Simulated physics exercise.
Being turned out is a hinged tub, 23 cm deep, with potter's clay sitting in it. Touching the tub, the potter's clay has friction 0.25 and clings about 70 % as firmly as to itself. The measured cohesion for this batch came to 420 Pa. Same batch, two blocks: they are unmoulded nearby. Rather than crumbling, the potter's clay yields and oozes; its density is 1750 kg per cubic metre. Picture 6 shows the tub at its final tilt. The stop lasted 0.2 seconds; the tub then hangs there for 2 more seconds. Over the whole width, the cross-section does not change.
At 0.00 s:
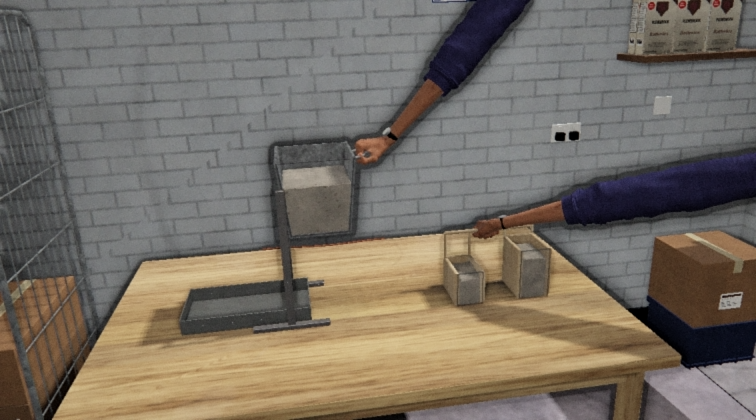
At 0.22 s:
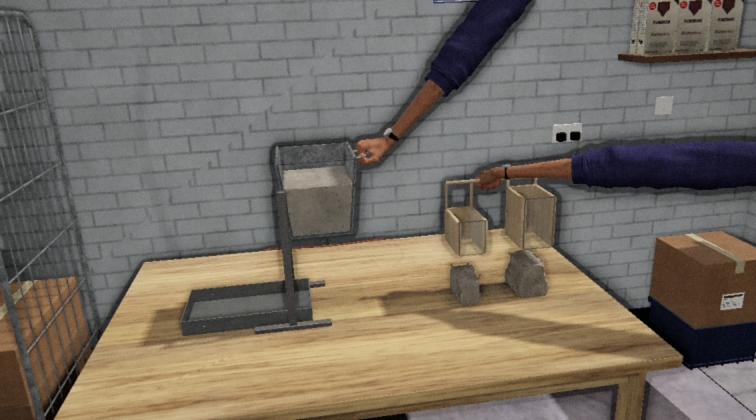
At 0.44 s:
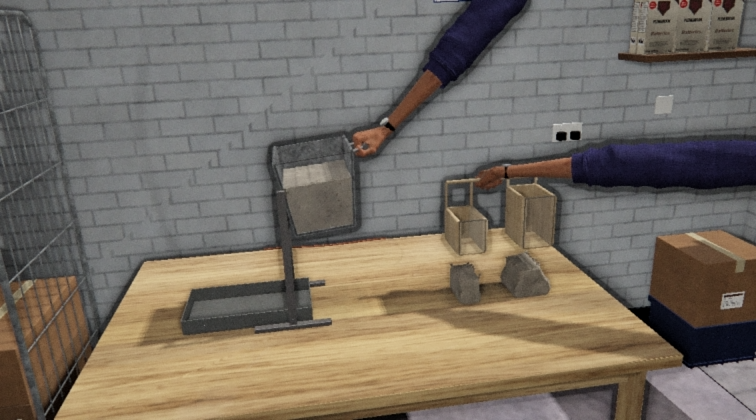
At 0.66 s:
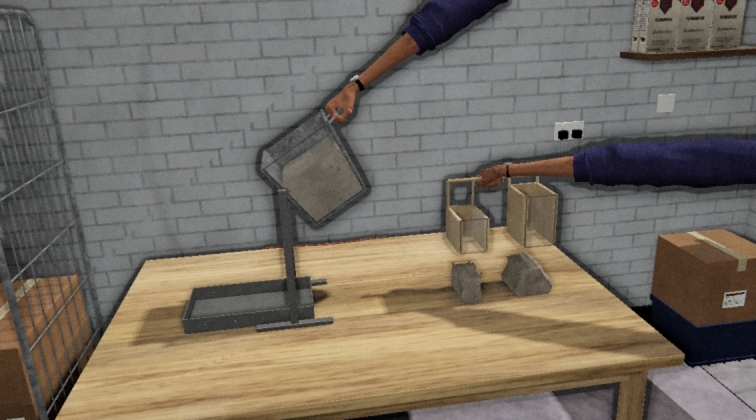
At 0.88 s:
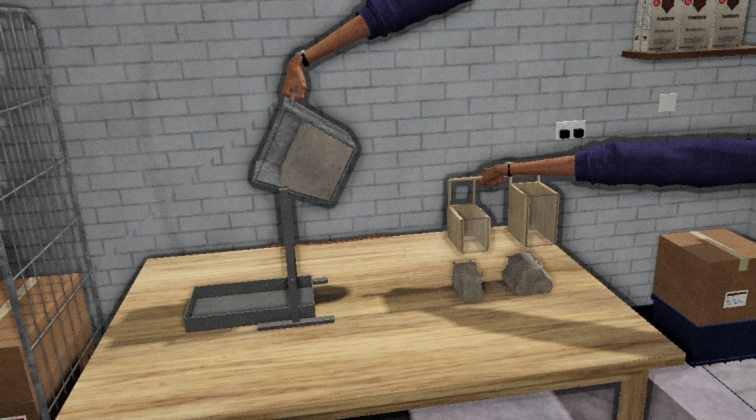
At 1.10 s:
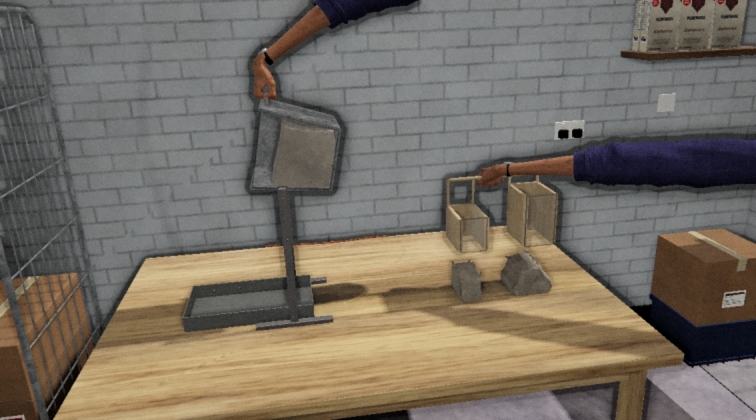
Two dark-sleeved arms reach in from the right over a pale wooden table, seen from the front and slightly above, against a grey brick wall. A grey tub of clay stands on a post above a shallow tray at left, with two small wooden moulds at right. The moulds lift off two grey blocks, which slump slightly, the larger more, then one hand swings the tub up and leftward.
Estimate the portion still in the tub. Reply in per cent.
Roughly 100 per cent remains.
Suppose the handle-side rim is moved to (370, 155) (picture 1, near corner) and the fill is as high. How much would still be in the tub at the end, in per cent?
Close to 75 per cent would still be in the tub.
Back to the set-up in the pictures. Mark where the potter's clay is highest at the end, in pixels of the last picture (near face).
Around (321, 135).
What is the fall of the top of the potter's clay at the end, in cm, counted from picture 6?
Roughly 3 cm.
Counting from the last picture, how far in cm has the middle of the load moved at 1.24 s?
I'd put the distance at about 2 centimetres.
By 1.24 s, the tub is at 78 degrees and holds 100 %.
By 1.41 s, the tub is at 78 degrees and holds 100 %.
By 1.58 s, the tub is at 78 degrees and holds 100 %.
By 1.75 s, the tub is at 78 degrees and holds 100 %.
By 3.10 s, at the end, the tub is at 78 degrees and holds 100 %.
